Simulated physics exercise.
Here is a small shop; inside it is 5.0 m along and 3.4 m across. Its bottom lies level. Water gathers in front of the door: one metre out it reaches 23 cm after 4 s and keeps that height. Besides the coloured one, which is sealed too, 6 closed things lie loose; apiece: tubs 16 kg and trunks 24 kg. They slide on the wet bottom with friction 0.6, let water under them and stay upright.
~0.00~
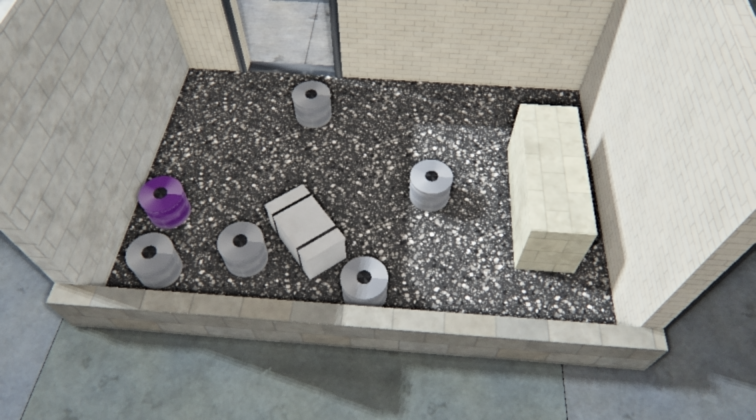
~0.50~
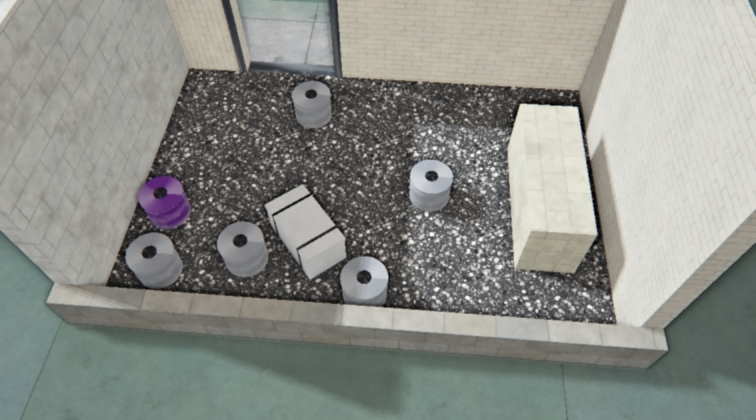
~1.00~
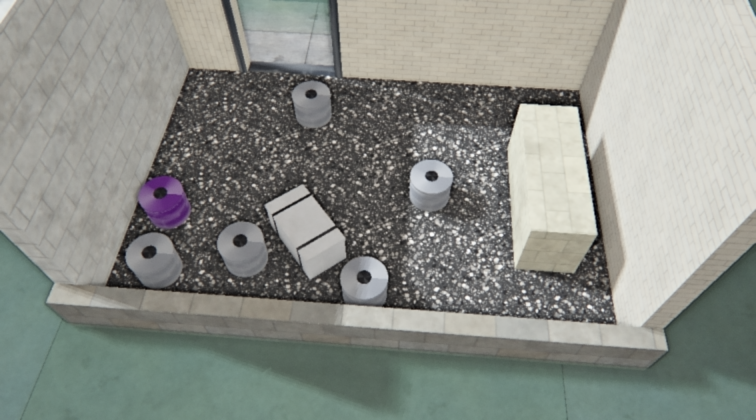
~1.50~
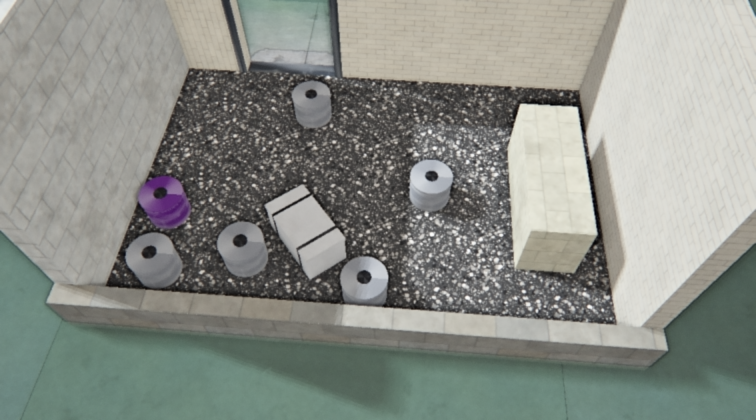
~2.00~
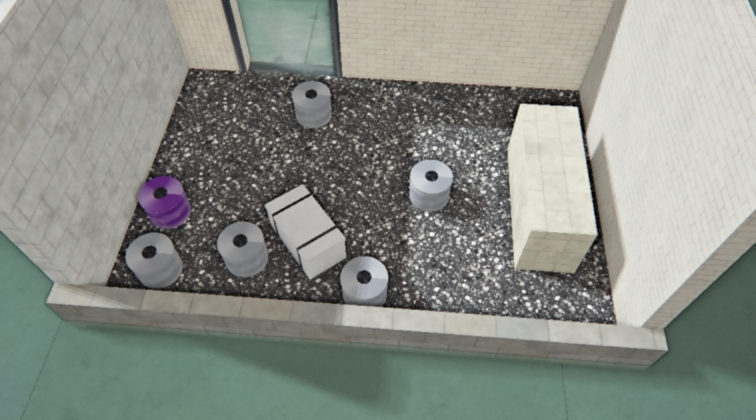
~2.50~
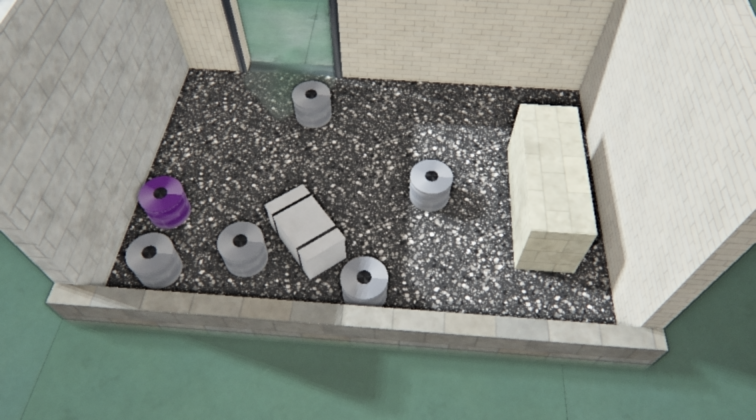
Greenish water rises outside the glass door while the tubs and trunk inside stay still.
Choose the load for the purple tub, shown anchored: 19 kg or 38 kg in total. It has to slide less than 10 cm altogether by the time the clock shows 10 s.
Verdict: Only the higher weight holds it.
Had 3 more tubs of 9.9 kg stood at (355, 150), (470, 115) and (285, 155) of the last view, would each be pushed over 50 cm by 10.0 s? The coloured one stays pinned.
In turn: More, under, past it.
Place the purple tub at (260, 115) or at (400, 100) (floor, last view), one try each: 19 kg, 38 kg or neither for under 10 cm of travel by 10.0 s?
In turn: It takes the larger; the smaller is enough.
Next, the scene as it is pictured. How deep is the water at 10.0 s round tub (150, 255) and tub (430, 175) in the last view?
About 13 and 6 cm.
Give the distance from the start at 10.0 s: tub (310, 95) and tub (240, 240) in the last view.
In that order: 100 cm, 150 cm.
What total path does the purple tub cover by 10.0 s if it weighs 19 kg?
About 100 cm.
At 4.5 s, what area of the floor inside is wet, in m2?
Roughly 6.5 m2.
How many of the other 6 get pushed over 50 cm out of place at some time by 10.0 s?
I count 5.
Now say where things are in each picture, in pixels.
In the first frame, the purple tub at (161, 193), on the bottom; water covers 0.0 m2; 0 of 7 have shifted.
In the second frame, the purple tub at (161, 193), on the bottom; 0.0 m2 under water; 0 of 7 have shifted.
In the third frame, the purple tub at (161, 193), on the bottom; 0.0 m2 under water; 0 of 7 have shifted.
In the fourth frame, the purple tub at (161, 193) rests on the ground; water covers 0.0 m2; 0 of 7 have shifted.
In the fifth frame, the purple tub at (161, 193) rests on the ground; 0.0 m2 under water; 0 of 7 have shifted.
In the sixth frame, the purple tub at (161, 193) rests on the ground; 0.6 m2 under water; 0 of 7 have shifted.
After 3.5 s the purple tub would be 0 cm from its start with 19 kg and 0 cm from its start with 38 kg; 0 cm of water round it then.
After 4.5 s the purple tub would be 0 cm from its start with 19 kg and 0 cm from its start with 38 kg; 5 cm of water round it then.
After 7.0 s the purple tub would be 21 cm from its start with 19 kg and 0 cm from its start with 38 kg; 12 cm of water round it then.
After 10.0 s the purple tub would be 54 cm from its start with 19 kg and 0 cm from its start with 38 kg; 15 cm of water round it then.
